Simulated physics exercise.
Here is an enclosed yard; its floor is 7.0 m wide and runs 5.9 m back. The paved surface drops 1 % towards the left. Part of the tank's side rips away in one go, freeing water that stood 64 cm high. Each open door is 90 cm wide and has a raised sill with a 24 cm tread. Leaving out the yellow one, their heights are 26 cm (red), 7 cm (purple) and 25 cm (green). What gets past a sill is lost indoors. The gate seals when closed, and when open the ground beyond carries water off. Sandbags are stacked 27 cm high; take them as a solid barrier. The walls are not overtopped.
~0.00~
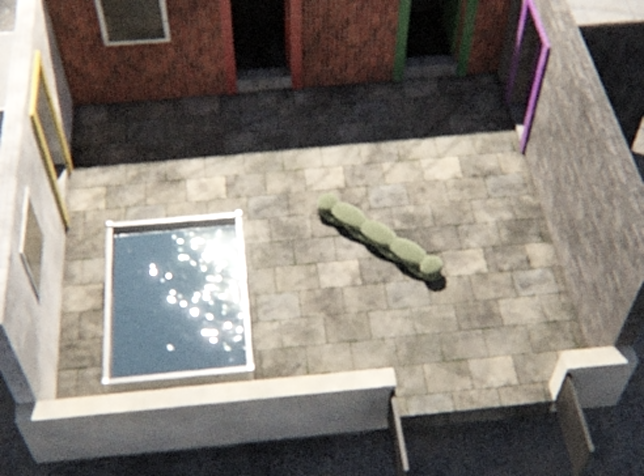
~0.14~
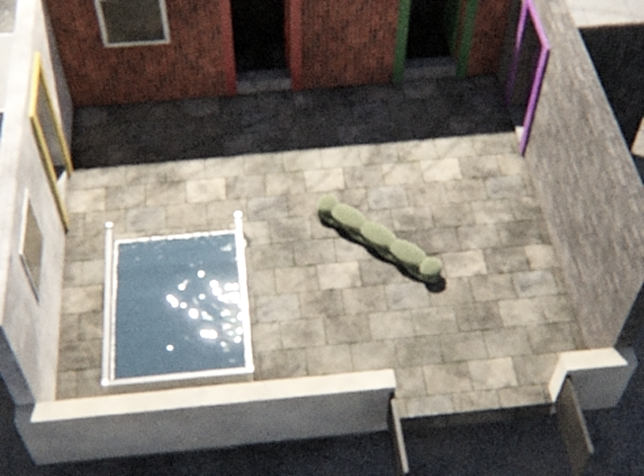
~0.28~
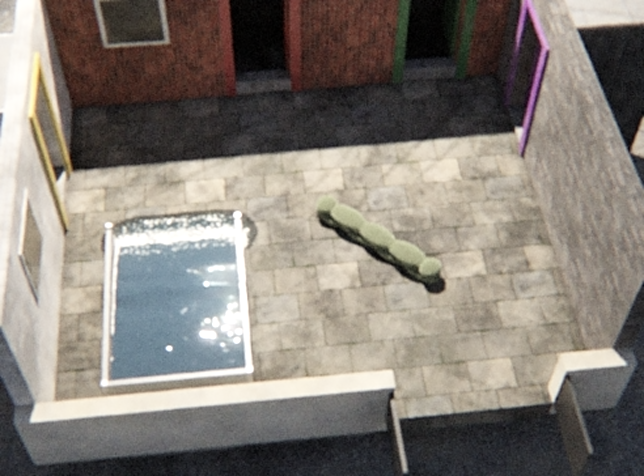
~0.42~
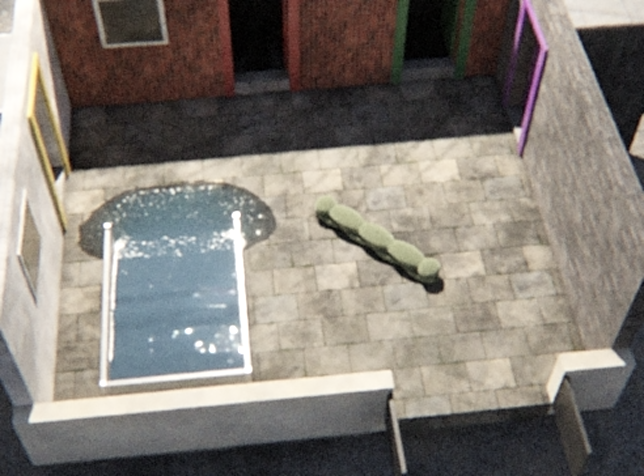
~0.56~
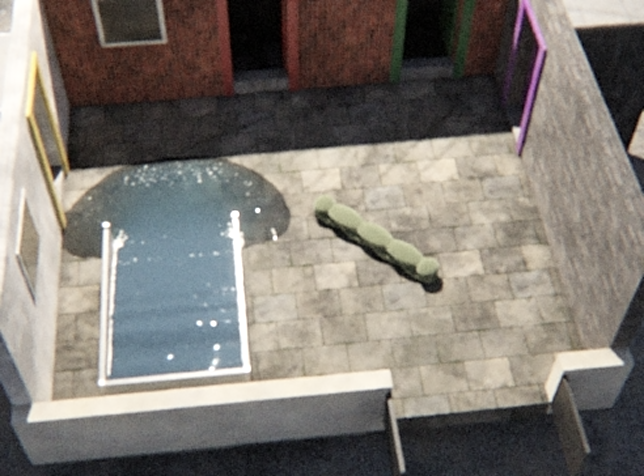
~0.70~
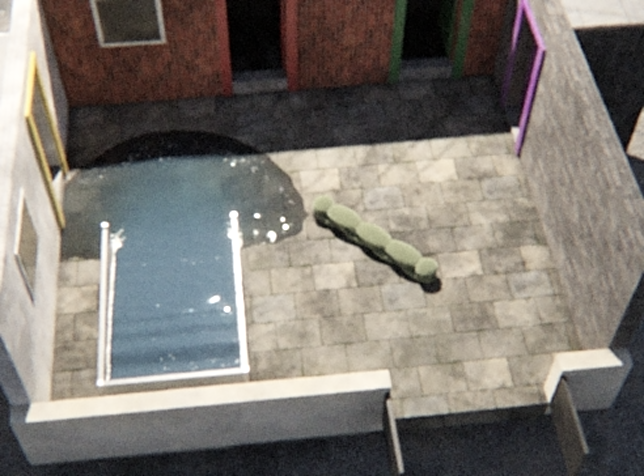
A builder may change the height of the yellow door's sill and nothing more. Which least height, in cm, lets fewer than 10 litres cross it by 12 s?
About 17 cm.
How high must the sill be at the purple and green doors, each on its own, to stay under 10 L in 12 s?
Roughly 12.5 cm at purple and 8.0 cm at green.
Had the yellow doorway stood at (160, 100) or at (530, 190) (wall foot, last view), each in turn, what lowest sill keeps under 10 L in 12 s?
Roughly 30 and 7.5 cm.
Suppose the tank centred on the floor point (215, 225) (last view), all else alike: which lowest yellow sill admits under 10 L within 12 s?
Some 11.0 cm.
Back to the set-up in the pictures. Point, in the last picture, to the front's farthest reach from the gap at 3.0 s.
At about (486, 80).
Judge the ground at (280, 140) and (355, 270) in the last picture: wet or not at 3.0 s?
In that order: Wet, dry.
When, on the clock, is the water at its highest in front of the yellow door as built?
Around 3.6 s.
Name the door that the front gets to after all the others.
The purple one.
After 1.4 s water covers 30 % of the floor, deepest (29 cm) near (170, 105); 14 cm at the yellow door, 0 litres in over its 24 cm sill.
After 3.0 s water covers 40 % of the floor, deepest (32 cm) near (103, 118); 16 cm at the yellow door, 0 litres in over its 24 cm sill.
After 12.0 s water covers 95 % of the floor, deepest (9 cm) near (49, 436); 8 cm at the yellow door, 0 litres in over its 24 cm sill.
At the yellow door as built, the water arrived by 0.7 s and peaked near 21 cm at 3.6 s.
Run again over the same 12 s with other heights there, 27 litres in over 14.5 cm, 3 litres over 20 cm. The limit of 10 litres is kept from about 17 cm up.
